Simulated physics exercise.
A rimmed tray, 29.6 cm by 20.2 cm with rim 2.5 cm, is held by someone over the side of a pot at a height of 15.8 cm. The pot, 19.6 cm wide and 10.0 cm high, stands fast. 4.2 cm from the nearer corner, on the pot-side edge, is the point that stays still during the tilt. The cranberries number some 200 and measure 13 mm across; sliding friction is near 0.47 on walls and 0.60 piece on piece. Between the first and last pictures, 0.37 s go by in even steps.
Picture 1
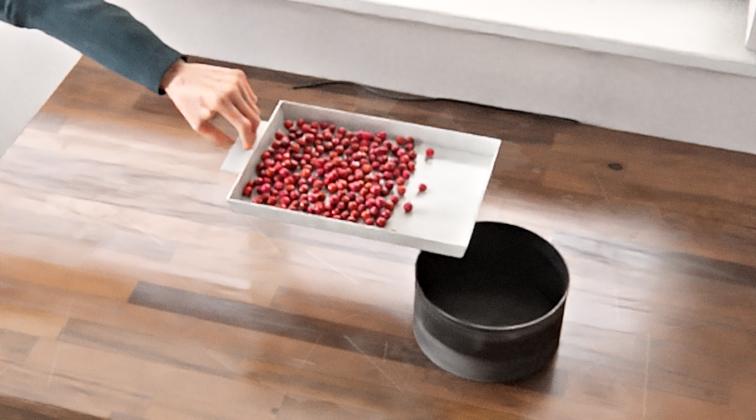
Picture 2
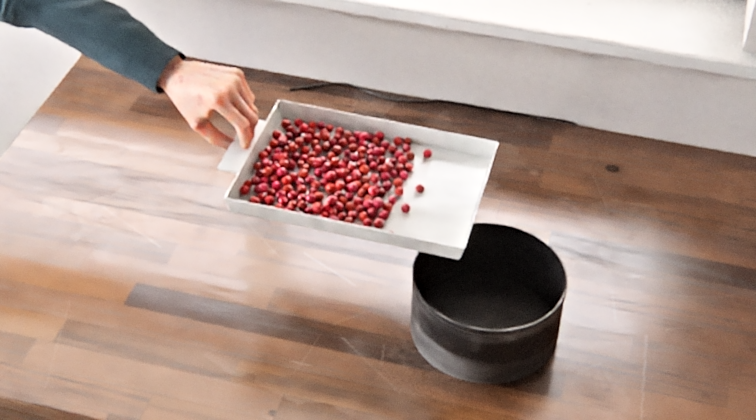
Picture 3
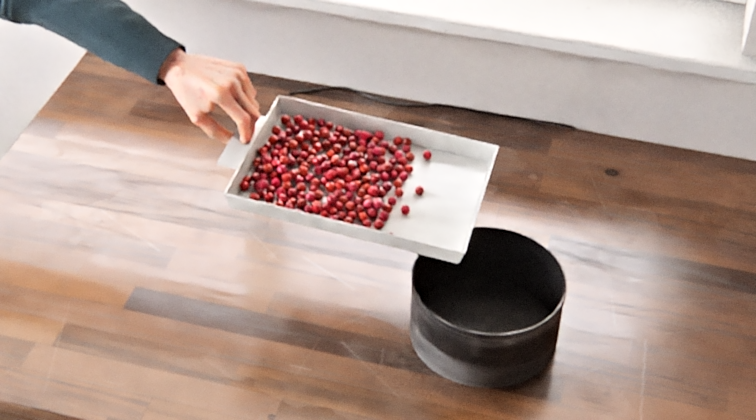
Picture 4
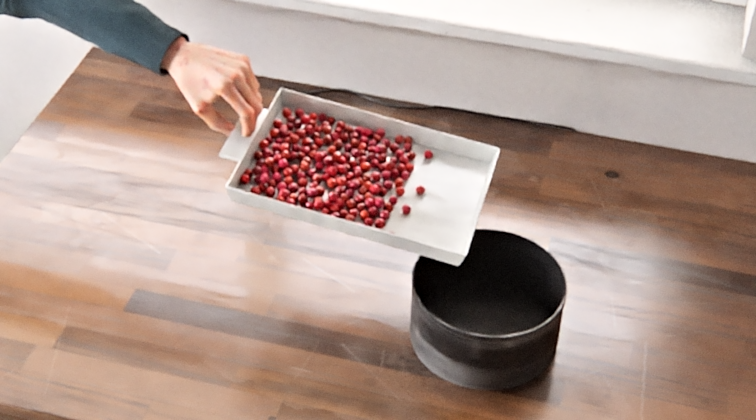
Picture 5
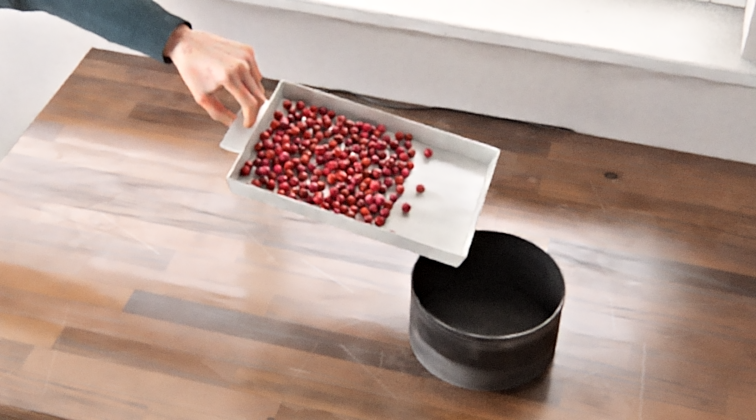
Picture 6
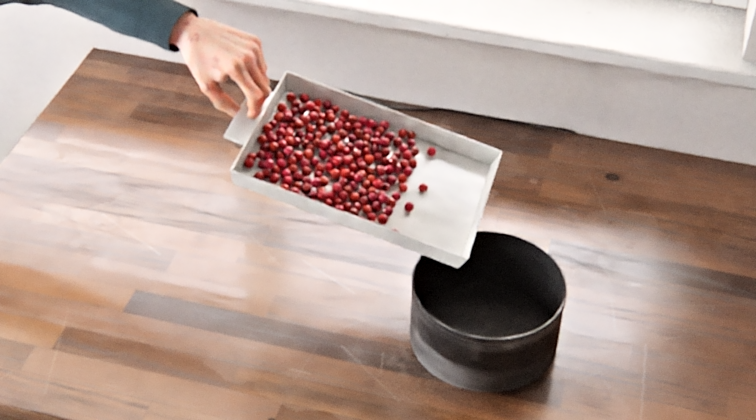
White tray of small red berries slowly tilting as a hand raises its left end, its right corner above a black pot.
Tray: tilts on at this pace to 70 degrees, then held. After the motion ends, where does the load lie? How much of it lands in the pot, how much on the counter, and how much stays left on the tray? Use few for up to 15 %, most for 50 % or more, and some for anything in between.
Share by place: Pot few, counter few, tray most.
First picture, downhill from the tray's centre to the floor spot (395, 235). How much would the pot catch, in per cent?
The share would be about 5 percent.
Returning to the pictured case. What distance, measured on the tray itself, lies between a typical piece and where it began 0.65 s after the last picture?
Roughly 12 cm.
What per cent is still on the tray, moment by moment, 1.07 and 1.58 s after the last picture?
Roughly 95 then 95.
Then, 0.65 s after the last picture, tilt 40 degrees; the tray holds 100 %, the pot 0 %.
Then, 1.07 s after the last picture, tilt 57 degrees; the tray holds 95 %, the pot 0 %.
Then, 1.58 s after the last picture, tilt 70 degrees; the tray holds 95 %, the pot 5 %.
In the end, pot 5 %, counter 5 %, tray 95 %.
